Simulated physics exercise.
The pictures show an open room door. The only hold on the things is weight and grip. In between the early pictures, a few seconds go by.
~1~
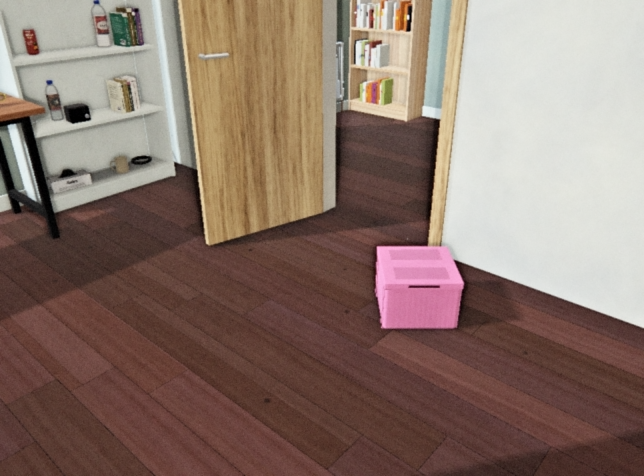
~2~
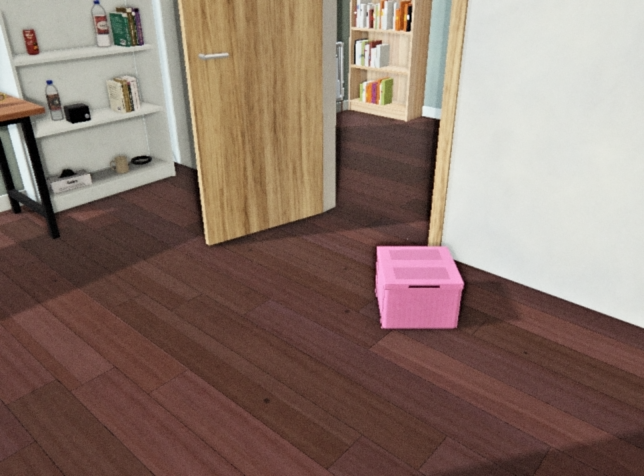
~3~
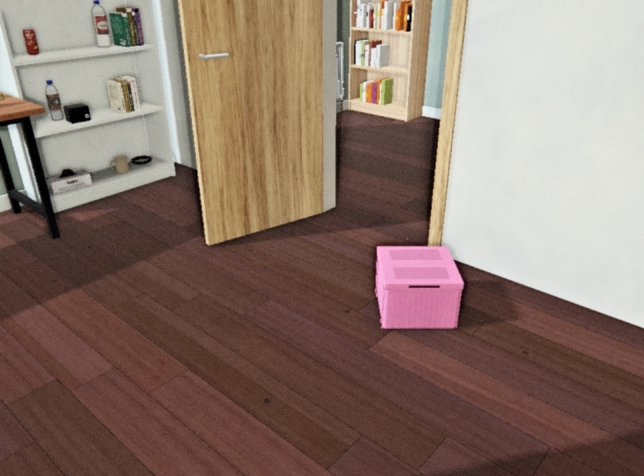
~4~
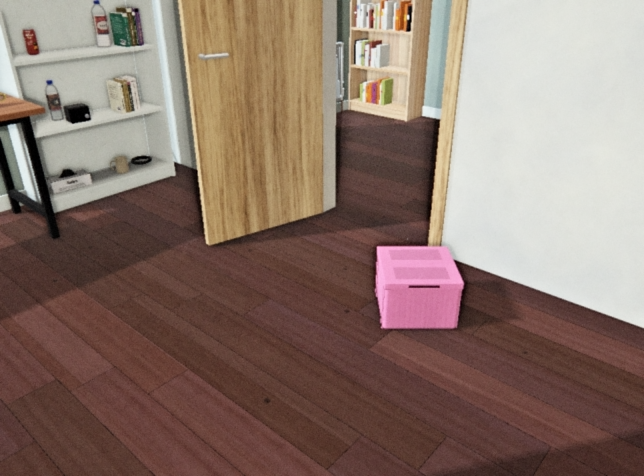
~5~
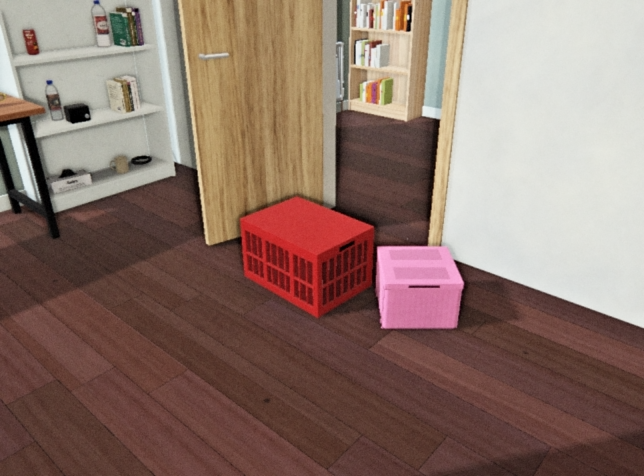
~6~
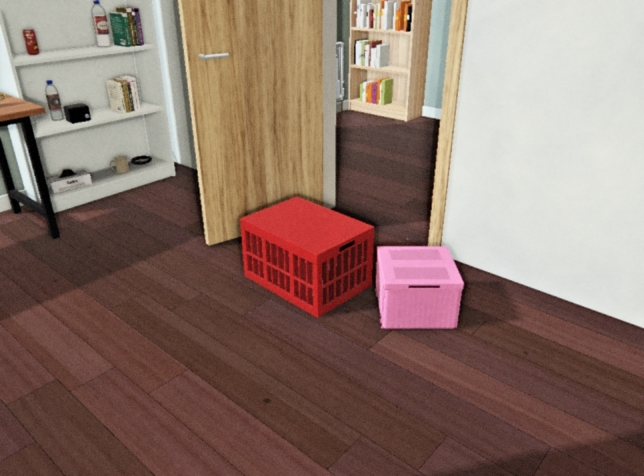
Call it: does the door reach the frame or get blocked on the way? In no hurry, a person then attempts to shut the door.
It gets blocked on the way.
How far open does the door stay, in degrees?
Roughly 75°.
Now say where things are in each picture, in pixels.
Door wide open and still; pink tote (416, 287), in the first picture.
Door wide open and still; pink tote (416, 287), in the second picture.
Door wide open and still; pink tote (416, 287), in the third picture.
Door wide open and still; pink tote (416, 287), in the fourth picture.
Door wide open and still; pink tote (416, 287), in the fifth picture.
Door wide open and still; red chest (307, 253); pink tote (416, 287), in the sixth picture.
Then, 0.40 s on from there, open by 98°.
Then, 0.60 s on from there, open by 91°.
Then, 0.80 s on from there, open by 82°.
Then, 1.00 s on from there, open by 75°.
In the end, open by 75°; both unmoved. At the end, from the last picture's camera, red chest near (308, 253).
